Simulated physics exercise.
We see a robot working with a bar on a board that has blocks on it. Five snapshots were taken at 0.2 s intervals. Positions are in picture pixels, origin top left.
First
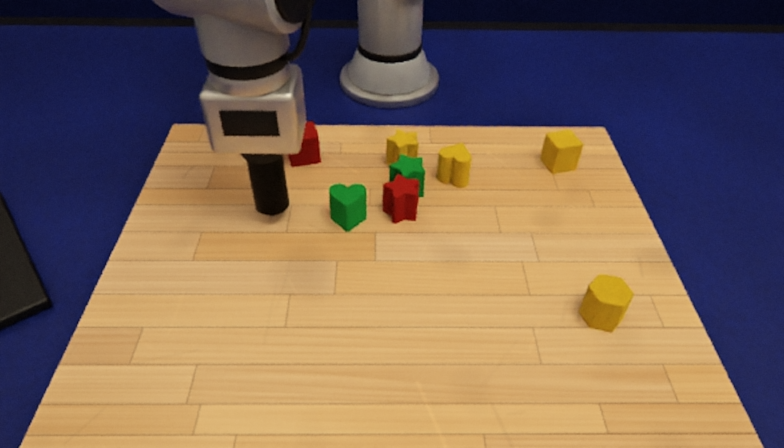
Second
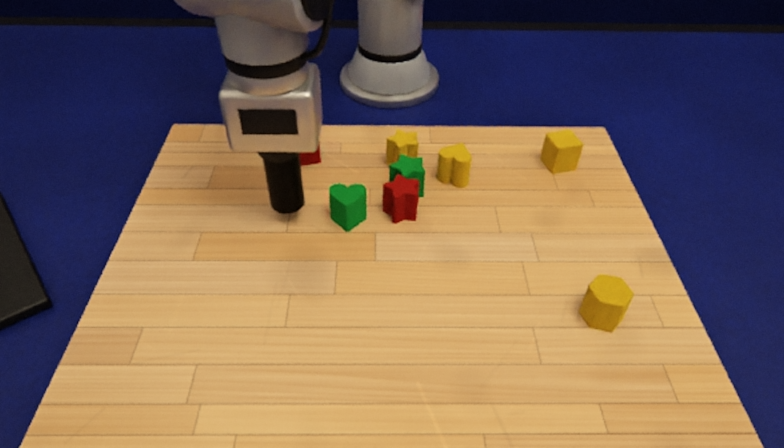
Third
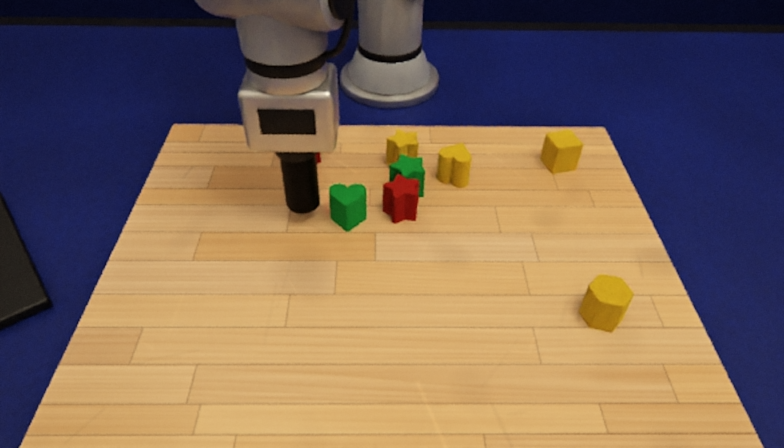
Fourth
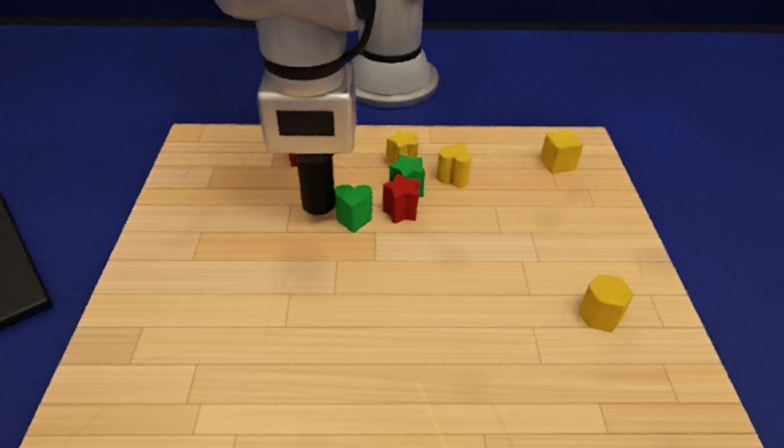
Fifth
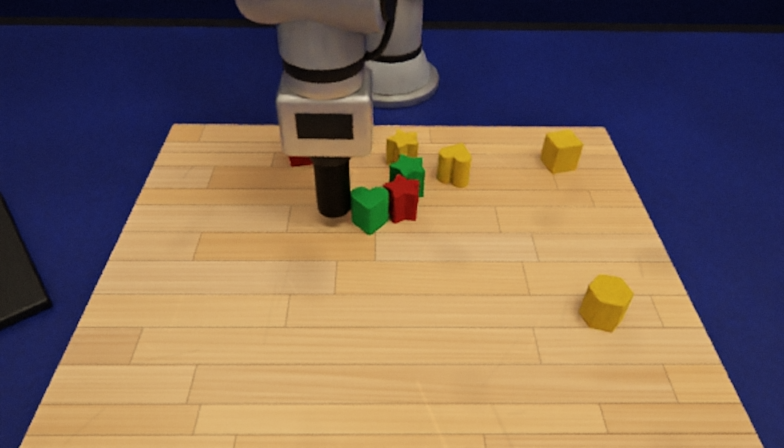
At first, a robot arm holds a black bar upright on a wooden board, left of a green heart-shaped block and a loose group of red, green and yellow blocks. The bar slides right, reaches the green heart-shaped block, and pushes it right, up close beside the red star block.
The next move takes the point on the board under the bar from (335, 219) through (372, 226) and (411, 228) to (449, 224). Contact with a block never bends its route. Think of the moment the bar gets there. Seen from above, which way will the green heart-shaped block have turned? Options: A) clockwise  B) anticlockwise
My answer is option A.
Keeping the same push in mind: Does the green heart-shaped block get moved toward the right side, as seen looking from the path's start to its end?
Yes, it checks out.
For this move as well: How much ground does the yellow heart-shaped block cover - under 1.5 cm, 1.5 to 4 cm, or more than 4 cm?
It travels less than 1.5 cm.
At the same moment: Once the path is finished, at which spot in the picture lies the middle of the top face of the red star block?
I'd expect the centre of its top face to be at (442, 178).
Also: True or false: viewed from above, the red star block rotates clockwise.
False.
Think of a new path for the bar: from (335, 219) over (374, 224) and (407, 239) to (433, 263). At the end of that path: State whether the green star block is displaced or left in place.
Its place stays the same.
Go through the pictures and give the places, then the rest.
Bar tip (272, 205); block tops, green heart-shaped block (347, 192); red star block (403, 185); green star block (409, 164); yellow heart-shaped block (457, 152), in the first picture.
Bar (288, 203); blocks unchanged, in the second picture.
Bar (303, 203); blocks unchanged, in the third picture.
Bar (319, 204); green heart-shaped block (353, 193), in the fourth picture.
Bar (334, 207); green heart-shaped block (370, 195); red star block (403, 185); green star block (409, 164); yellow heart-shaped block (457, 152), in the fifth picture.
On the path given first. One third of the way, bar (373, 215); green heart-shaped block (408, 205), turned 10° clockwise; red star block (413, 185), turned 45° anticlockwise.
Two thirds of the way, bar (412, 216); green heart-shaped block (444, 213), turned 45° clockwise; red star block (428, 181), turned 75° anticlockwise.
At the end, bar (450, 213); green heart-shaped block (469, 217), turned 115° clockwise; red star block (442, 178), turned 140° anticlockwise; green star block in place; yellow heart-shaped block in place.
